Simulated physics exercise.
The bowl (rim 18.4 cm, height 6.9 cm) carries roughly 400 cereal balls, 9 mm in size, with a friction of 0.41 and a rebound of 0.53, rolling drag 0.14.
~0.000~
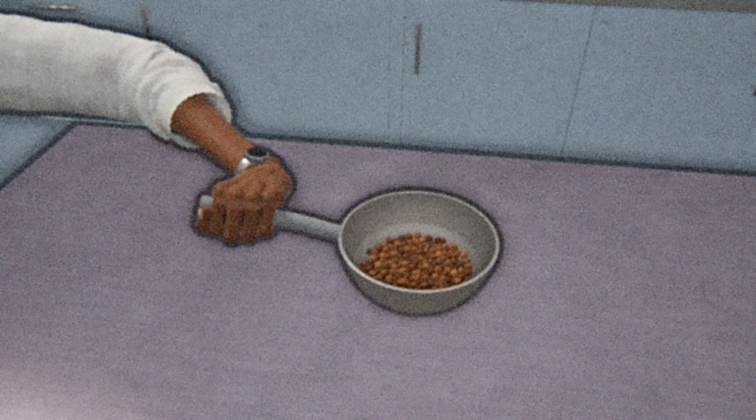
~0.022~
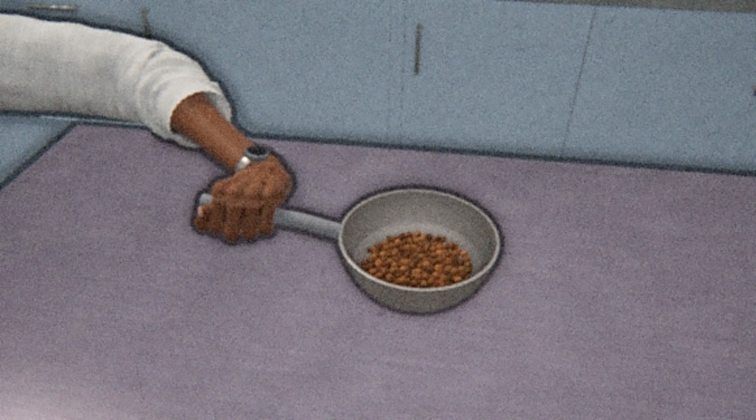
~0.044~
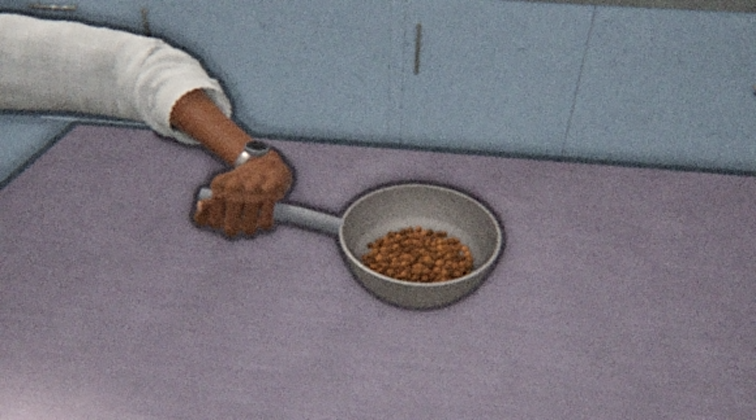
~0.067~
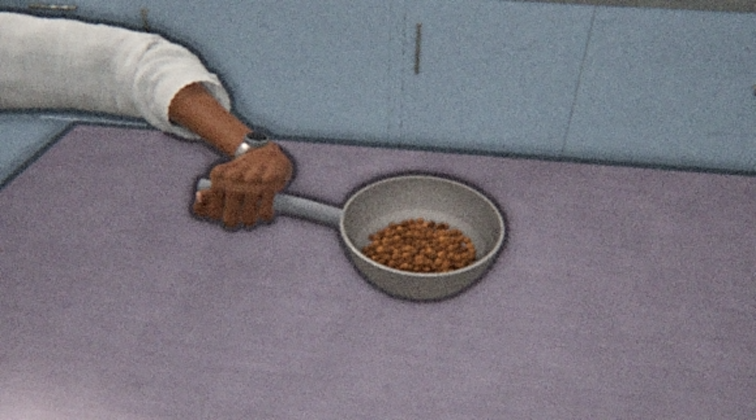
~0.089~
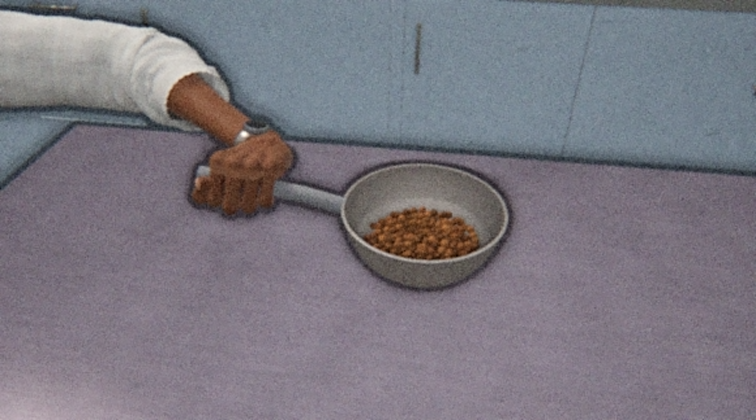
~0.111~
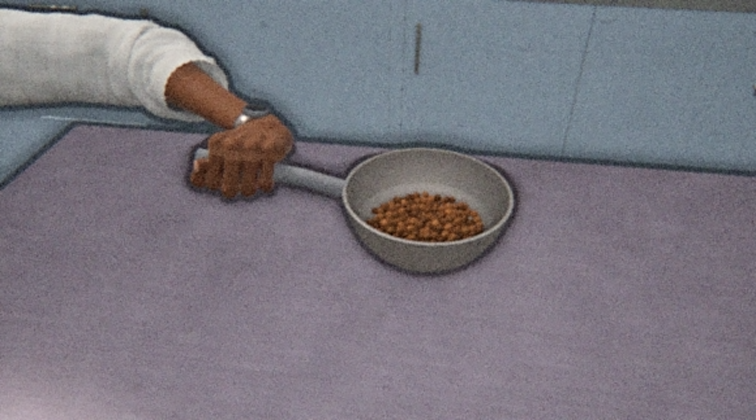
In the video, a hand in a white sleeve grips the handle of a gray bowl-shaped pan holding small brown balls above a purple surface, and raises it slightly, slowly at first and then faster, keeping it level.
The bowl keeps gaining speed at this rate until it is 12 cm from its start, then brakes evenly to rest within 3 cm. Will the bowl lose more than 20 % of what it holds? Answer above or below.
Share lost over the rim, set against 20 %: Below.
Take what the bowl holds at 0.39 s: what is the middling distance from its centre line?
Roughly 5.0 cm.
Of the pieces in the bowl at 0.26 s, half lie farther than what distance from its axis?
Roughly 4.5 cm.
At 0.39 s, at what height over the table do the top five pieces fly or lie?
About 31 cm.
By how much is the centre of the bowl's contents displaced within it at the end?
Roughly 1.0 cm.
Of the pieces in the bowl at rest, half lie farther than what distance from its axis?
Roughly 4.5 cm.
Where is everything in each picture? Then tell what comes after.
In the first picture, bowl at (414, 297); tilt 0 degrees; moved 0.0 cm; top of the load at (402, 239).
In the second picture, bowl at (415, 295); tilt 0 degrees; moved 0.3 cm; top of the load at (402, 237).
In the third picture, bowl at (416, 290); tilt 0 degrees; moved 1.0 cm; top of the load at (403, 233).
In the fourth picture, bowl at (417, 280); tilt 0 degrees; moved 2.4 cm; top of the load at (404, 224).
In the fifth picture, bowl at (420, 268); tilt 0 degrees; moved 4.2 cm; top of the load at (406, 213).
In the sixth picture, bowl at (423, 250); tilt 0 degrees; moved 6.6 cm; top of the load at (409, 198). Its speed is now 1.20 m/s.
After 0.26 s, bowl 95 %, in the air 5 %; middle of the pieces not yet landed near (459, 92).
After 0.39 s, bowl 95 %; middle of the pieces not yet landed near (479, 104).
After 0.50 s, bowl 90 %, in the air 10 %; middle of the pieces not yet landed near (471, 167).
After 0.61 s, fallen right of where it stops 5 %, bowl 90 %; middle of the pieces not yet landed near (454, 172).
In the end, at 1.0 s, fallen right of where it stops 10 %, bowl 90 %.
